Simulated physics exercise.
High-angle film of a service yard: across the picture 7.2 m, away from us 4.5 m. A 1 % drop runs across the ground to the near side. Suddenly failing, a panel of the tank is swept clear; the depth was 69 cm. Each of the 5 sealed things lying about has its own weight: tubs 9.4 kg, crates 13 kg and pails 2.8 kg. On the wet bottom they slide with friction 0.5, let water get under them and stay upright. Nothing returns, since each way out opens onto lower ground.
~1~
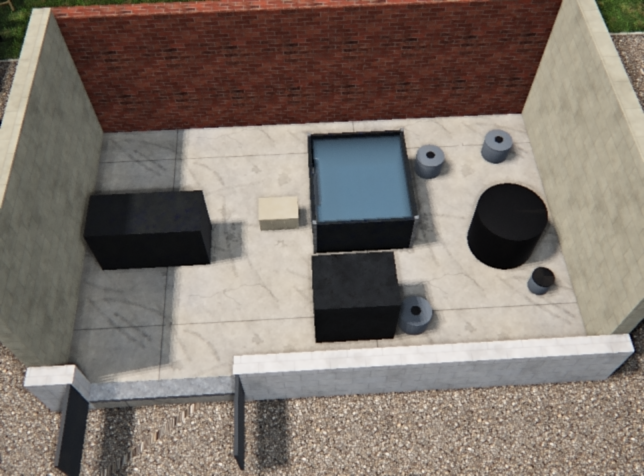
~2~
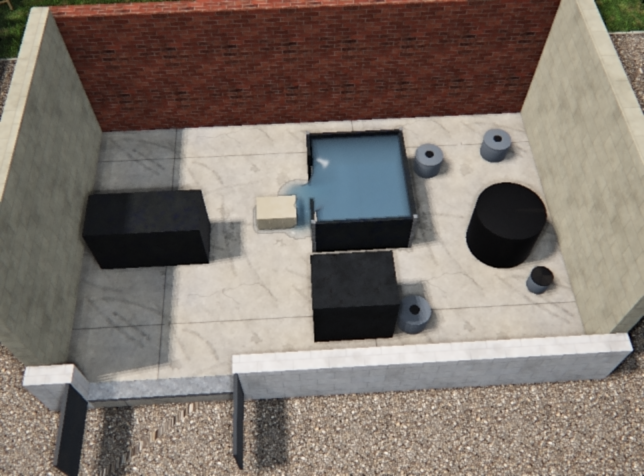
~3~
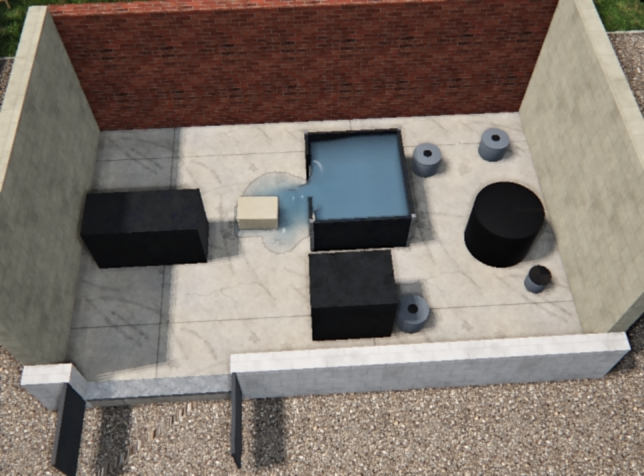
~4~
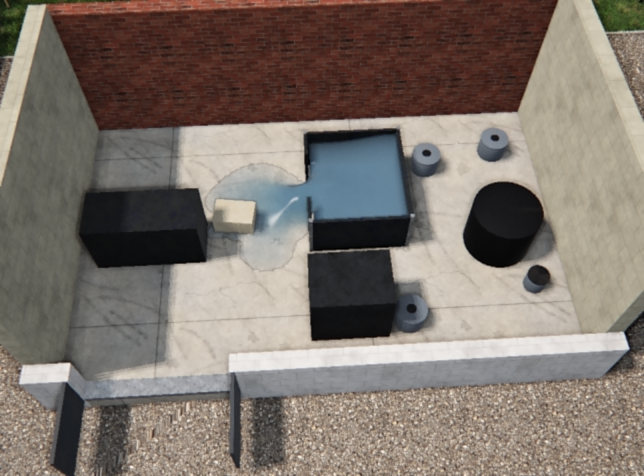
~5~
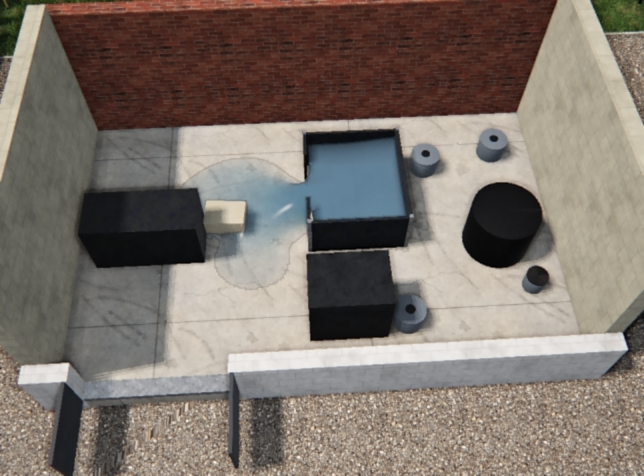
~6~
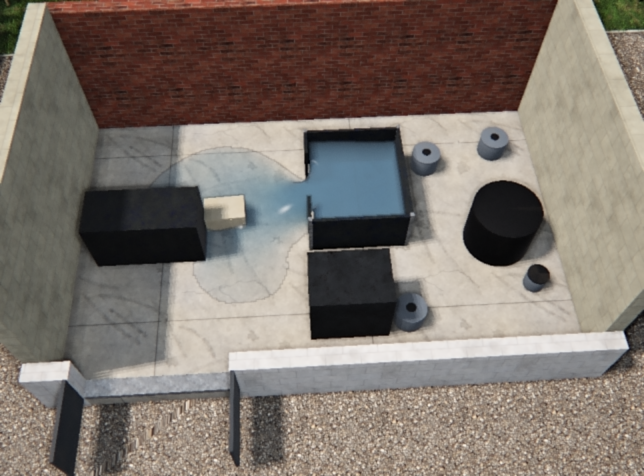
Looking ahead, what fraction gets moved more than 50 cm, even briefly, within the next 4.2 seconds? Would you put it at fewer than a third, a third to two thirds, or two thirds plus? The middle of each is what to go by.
I would say fewer than a third.
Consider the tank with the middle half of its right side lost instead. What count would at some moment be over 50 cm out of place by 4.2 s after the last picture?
Count: 2.
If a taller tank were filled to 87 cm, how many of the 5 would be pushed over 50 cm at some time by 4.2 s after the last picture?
Then the count would be 1.
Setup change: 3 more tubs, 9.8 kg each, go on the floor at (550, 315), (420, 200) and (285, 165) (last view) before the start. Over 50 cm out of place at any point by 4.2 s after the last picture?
Order as listed: Inside half a metre / inside half a metre / inside half a metre.
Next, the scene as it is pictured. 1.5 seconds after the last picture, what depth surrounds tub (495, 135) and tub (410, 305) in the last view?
0 and 0 cm.
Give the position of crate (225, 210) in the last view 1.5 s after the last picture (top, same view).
Around (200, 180).
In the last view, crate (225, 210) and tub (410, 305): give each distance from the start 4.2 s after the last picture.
Going in order, that's 250 cm for one and 0 cm for the other.
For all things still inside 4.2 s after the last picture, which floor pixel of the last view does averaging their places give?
The average lands around (396, 207).
Then, 0.4 s after the last picture 1 of 5 are over 50 cm from their spots; 1 afloat.
Then, 1.5 s after the last picture 1 of 5 are over 50 cm from their spots; 0 afloat.
Then, 2.8 s after the last picture 1 of 5 are over 50 cm from their spots; 1 afloat.
Then, 4.2 s after the last picture 1 of 5 are over 50 cm from their spots, and 1 have been at some point; 1 afloat.
